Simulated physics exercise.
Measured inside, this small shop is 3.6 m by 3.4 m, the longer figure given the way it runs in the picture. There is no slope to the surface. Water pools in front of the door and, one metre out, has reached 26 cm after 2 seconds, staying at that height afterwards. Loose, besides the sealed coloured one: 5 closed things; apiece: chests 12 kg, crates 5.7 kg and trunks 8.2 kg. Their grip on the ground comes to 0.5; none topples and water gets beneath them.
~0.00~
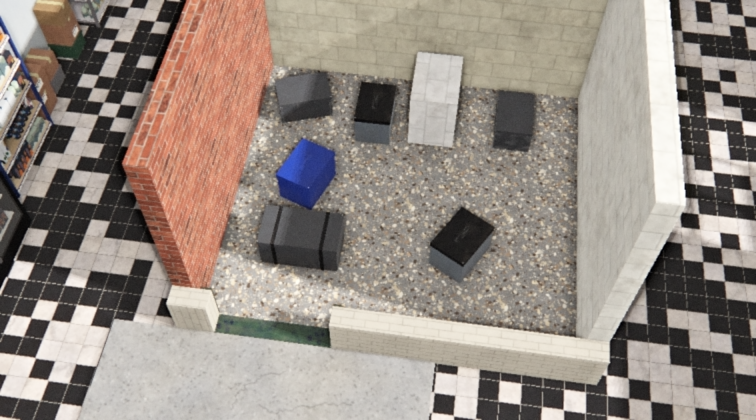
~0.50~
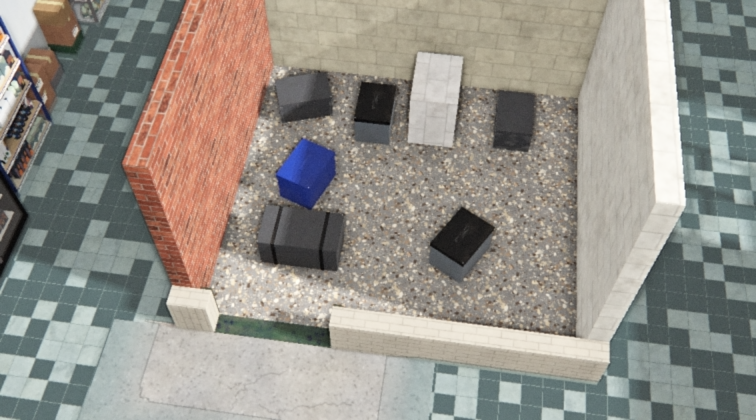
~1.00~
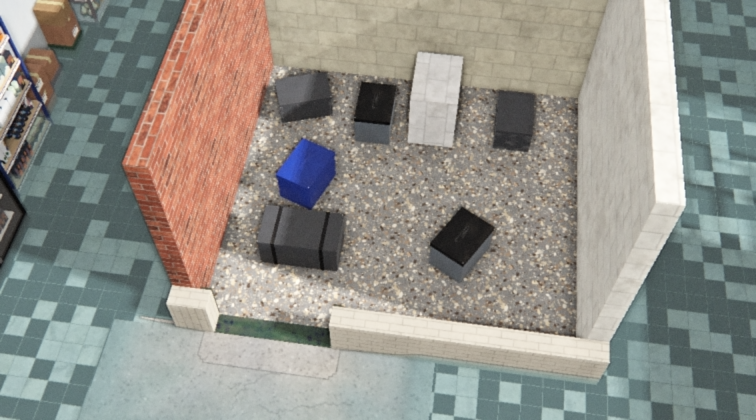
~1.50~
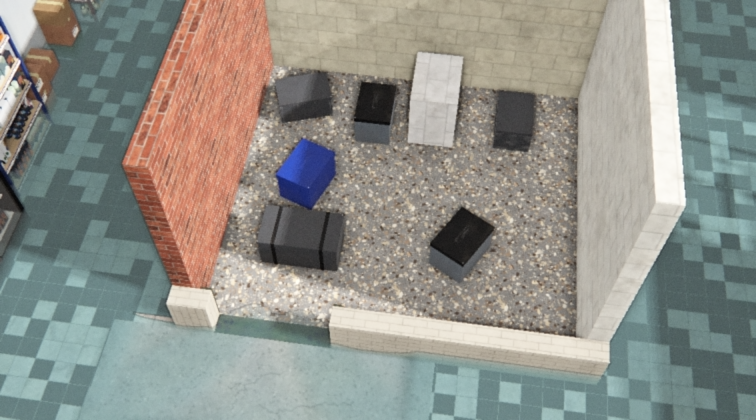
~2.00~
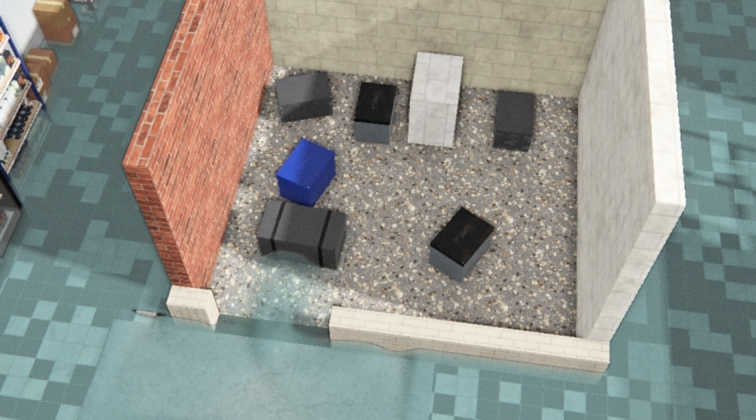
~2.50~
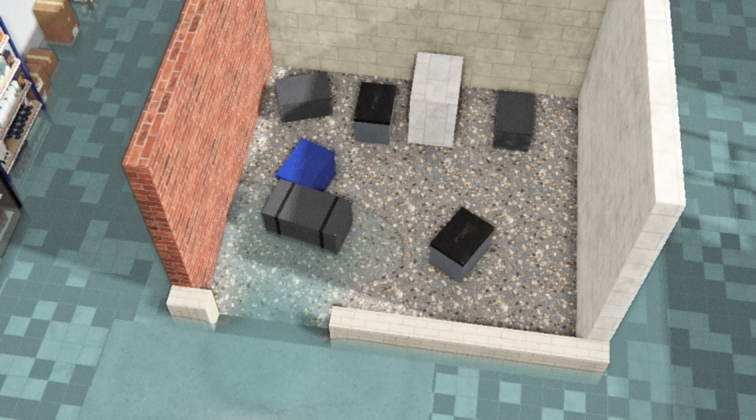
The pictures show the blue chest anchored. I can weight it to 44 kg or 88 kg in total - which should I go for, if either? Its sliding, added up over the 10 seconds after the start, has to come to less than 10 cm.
Make it 88 kg.
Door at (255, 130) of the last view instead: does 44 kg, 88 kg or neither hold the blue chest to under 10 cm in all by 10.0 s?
Result: Heavier option only.
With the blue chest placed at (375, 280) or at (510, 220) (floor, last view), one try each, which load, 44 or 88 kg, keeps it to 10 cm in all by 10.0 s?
Well, first the light mass is sufficient, and next the light mass is sufficient.
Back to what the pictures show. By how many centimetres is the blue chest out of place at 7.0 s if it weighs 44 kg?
Around 0 centimetres out of place.
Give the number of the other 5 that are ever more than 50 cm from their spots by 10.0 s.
It adds up to 5.
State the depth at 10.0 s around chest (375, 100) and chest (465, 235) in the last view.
Around 14 cm and 12 cm.
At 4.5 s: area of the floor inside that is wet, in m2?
Around 9.0 m2 of it.
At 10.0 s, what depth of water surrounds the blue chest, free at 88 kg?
Close to 16 cm deep.
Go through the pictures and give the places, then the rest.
In the first frame, the blue chest at (306, 163), on the bottom; 0.0 m2 under water; 0 of 6 have shifted.
In the second frame, the blue chest at (306, 163) rests on the ground; 0.0 m2 under water; 0 of 6 have shifted.
In the third frame, the blue chest at (306, 163) rests on the ground; 0.0 m2 under water; 0 of 6 have shifted.
In the fourth frame, the blue chest at (306, 163) rests on the ground; 0.1 m2 under water; 0 of 6 have shifted.
In the fifth frame, the blue chest at (306, 163), on the bottom; 0.7 m2 under water; 0 of 6 have shifted.
In the sixth frame, the blue chest at (306, 163) rests on the ground; water covers 2.3 m2; 1 of 6 have shifted.
After 3.5 s the blue chest would be 0 cm from its start with 44 kg and 0 cm from its start with 88 kg; 8 cm of water round it then.
After 4.5 s the blue chest would be 0 cm from its start with 44 kg and 0 cm from its start with 88 kg; 8 cm of water round it then.
After 7.0 s the blue chest would be 0 cm from its start with 44 kg and 0 cm from its start with 88 kg; 13 cm of water round it then.
After 10.0 s the blue chest would be 46 cm from its start with 44 kg and 0 cm from its start with 88 kg; 16 cm of water round it then.
